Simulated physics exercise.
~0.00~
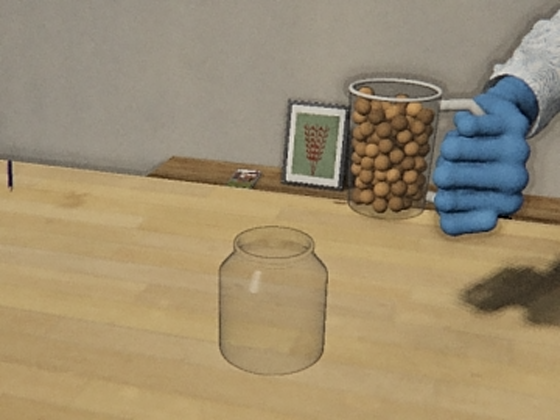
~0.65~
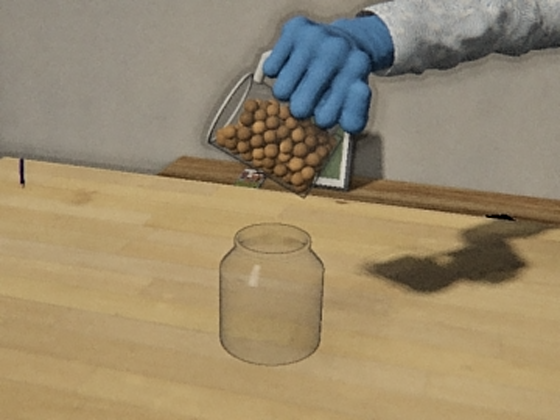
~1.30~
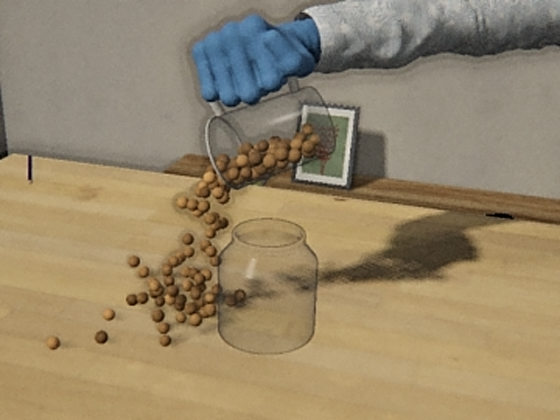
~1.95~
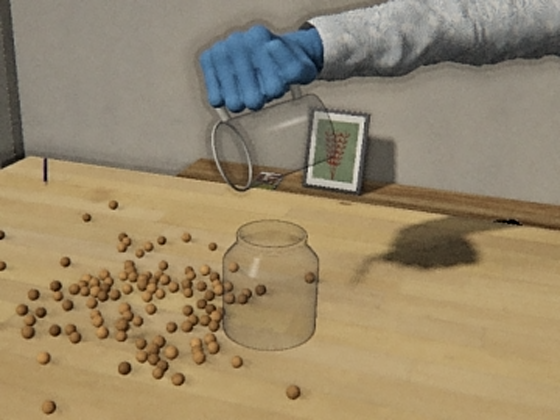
The footage shows a blue-gloved hand carrying a clear handled cup of wooden beads leftward above an open glass jar and tipping it, but the beads pour out beside the jar and scatter across the wooden table, leaving the cup and jar empty.
